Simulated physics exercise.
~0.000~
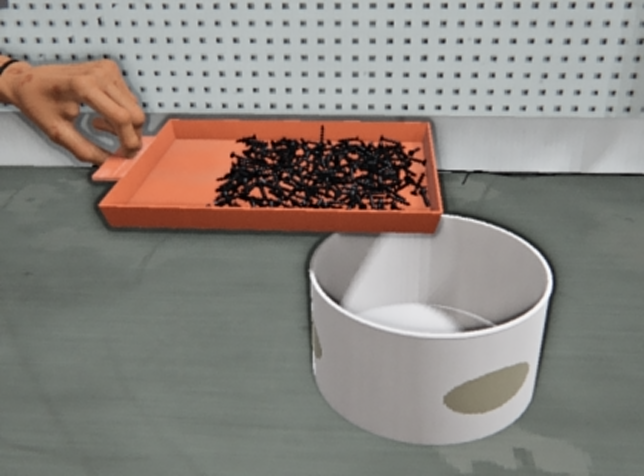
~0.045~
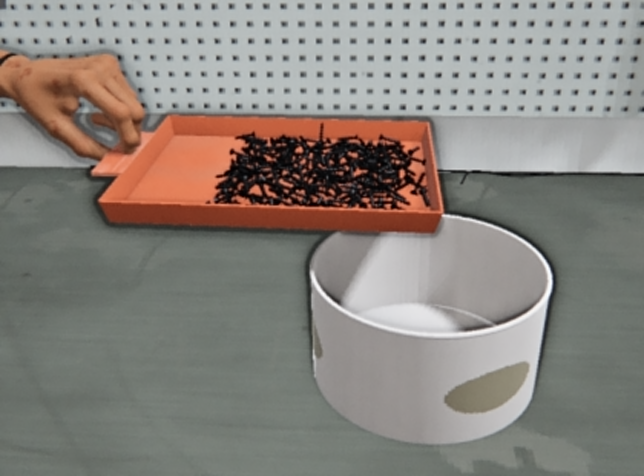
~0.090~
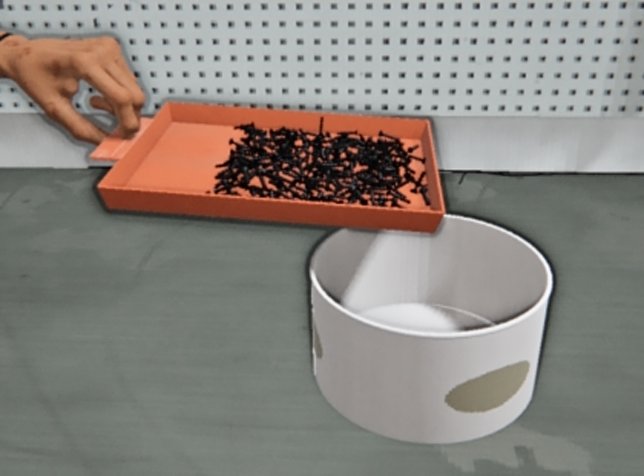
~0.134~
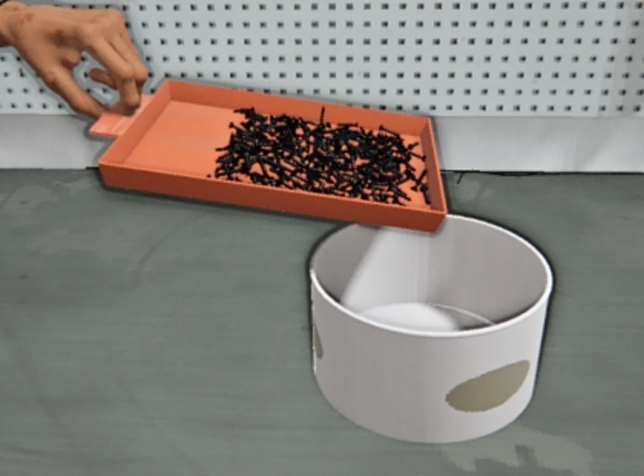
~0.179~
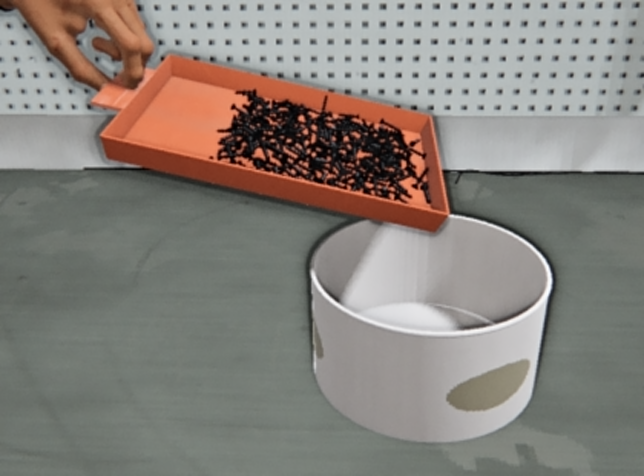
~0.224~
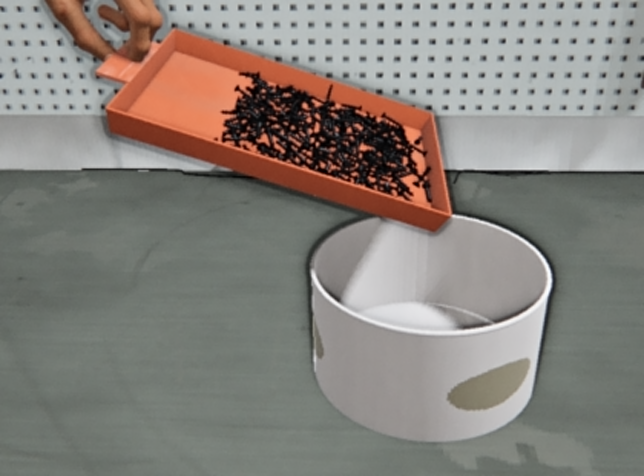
The footage shows a hand at the left lifting the handle end of an orange rimmed tray of small black screws, tilting it increasingly down to the right above a stationary white pot while the screws stay bunched together.
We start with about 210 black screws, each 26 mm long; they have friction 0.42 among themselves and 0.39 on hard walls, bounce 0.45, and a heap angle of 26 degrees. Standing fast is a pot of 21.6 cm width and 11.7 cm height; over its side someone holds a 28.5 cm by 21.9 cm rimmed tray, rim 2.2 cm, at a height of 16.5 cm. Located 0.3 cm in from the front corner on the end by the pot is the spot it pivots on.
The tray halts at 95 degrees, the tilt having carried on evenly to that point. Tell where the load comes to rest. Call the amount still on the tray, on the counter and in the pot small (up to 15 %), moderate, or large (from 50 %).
At the end, left on the tray: Small, counter: Moderate, pot: Large.
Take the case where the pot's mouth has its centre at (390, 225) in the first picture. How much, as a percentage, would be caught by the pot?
Close to 20 in a hundred.
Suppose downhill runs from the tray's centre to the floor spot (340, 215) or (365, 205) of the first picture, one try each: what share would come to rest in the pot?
Estimate: Some 80 % and some 95 % respectively.
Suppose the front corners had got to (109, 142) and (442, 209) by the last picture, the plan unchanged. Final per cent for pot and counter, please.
You'd end with pot at 65 and counter at 35.
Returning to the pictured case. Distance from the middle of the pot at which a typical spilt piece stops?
That comes to near 18 cm.
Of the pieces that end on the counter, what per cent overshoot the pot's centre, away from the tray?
Around 100 per cent, give or take.
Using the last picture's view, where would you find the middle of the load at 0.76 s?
Approximately (476, 185) in the final picture.
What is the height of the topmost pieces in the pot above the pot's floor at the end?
Height: Approx. 2.5 cm.
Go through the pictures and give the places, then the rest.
The first picture shows tray tilt 0 degrees, front corners at (107, 203) and (435, 210); middle of the pieces at (320, 175); pot at (428, 266).
The second picture shows tray tilt 1 degrees, front corners at (107, 198) and (436, 209); middle of the pieces at (320, 173).
The third picture shows tray tilt 4 degrees, front corners at (106, 184) and (437, 209), lowest corner right front; middle of the pieces at (320, 167).
The fourth picture shows tray tilt 9 degrees, front corners at (107, 161) and (440, 210), lowest corner right front; middle of the pieces at (320, 158).
The fifth picture shows tray tilt 14 degrees, front corners at (109, 134) and (442, 210), lowest corner right front; middle of the pieces at (322, 148).
The sixth picture shows tray tilt 19 degrees, front corners at (115, 107) and (444, 210), lowest corner right front; middle of the pieces at (325, 138); pot at (428, 264). Its pace works out near 115 degrees a second.
After 0.55 s, tilt 57 degrees; the tray holds 100 %, the pot 0 %.
After 0.76 s, tilt 81 degrees; the tray holds 60 %, the pot 15 %.
Then, at 1.09 s, tilt 95 degrees; the tray holds 0 %, the pot 70 %.
By 2.0 s all is still; tray 0 %, counter 30 %, pot 70 %.
